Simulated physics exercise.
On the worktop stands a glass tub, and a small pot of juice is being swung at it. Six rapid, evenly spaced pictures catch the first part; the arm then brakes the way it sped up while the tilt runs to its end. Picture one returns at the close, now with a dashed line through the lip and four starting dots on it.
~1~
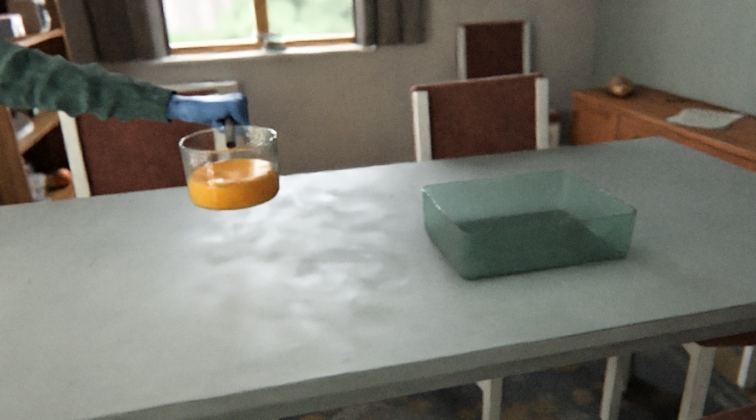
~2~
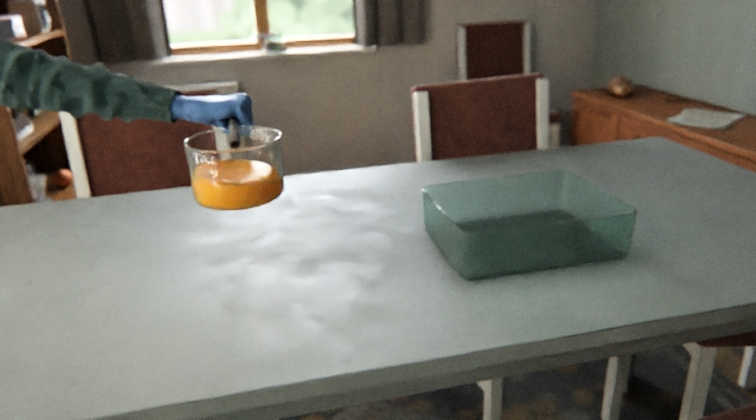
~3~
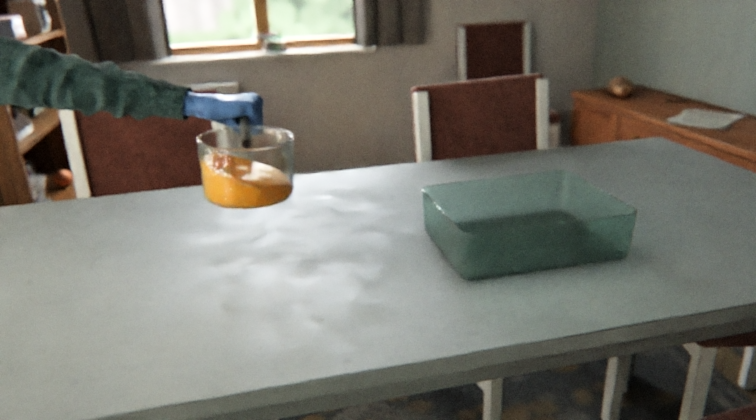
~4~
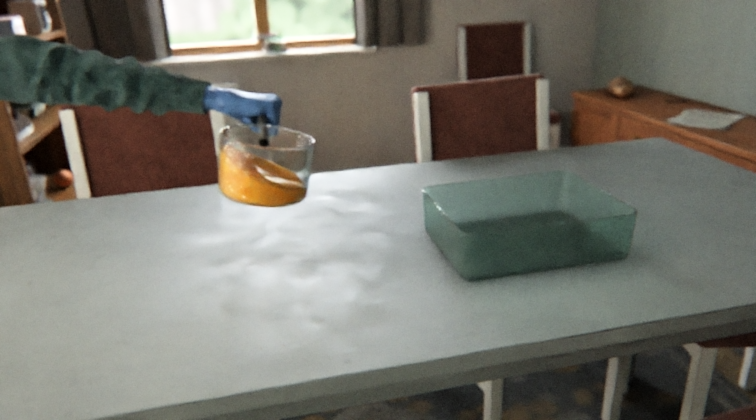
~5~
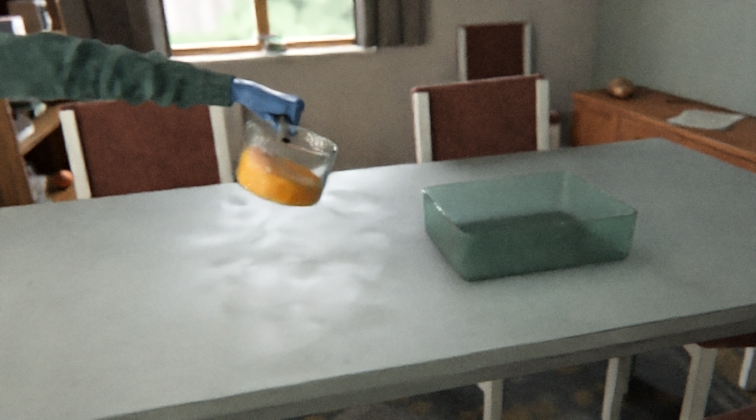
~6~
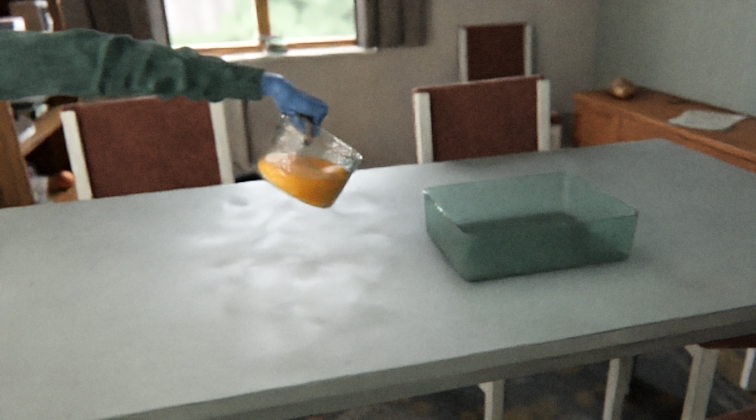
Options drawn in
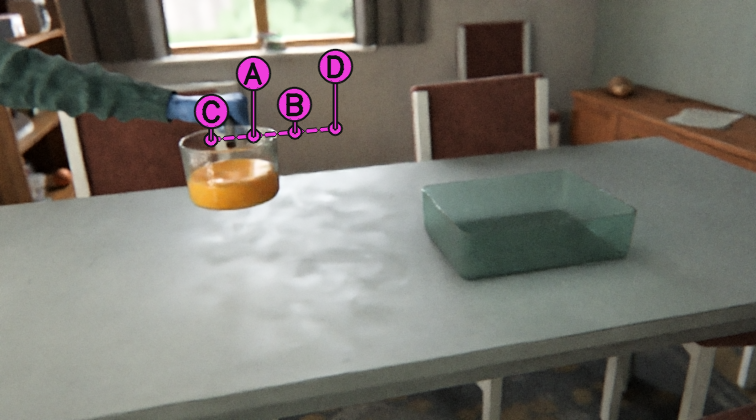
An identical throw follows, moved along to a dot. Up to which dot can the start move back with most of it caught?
Go for B.
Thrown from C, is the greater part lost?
Yes, that goes wrong.
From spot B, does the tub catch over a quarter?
Yes, clearly.
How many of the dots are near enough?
Two.
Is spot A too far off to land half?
Yes.
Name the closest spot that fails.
It is A.
On the marked copy, A at (253, 135); B at (294, 132); C at (211, 139); D at (335, 128).
With A, about 30 % lands in the tub, 65 % falls short and 4 % goes beside or beyond.
With B, about 65 % lands in the tub, 26 % falls short and 9 % goes beside or beyond.
With C, about 0 % lands in the tub, 99 % falls short.
With D, about 81 % lands in the tub, 5 % falls short and 14 % goes beside or beyond.
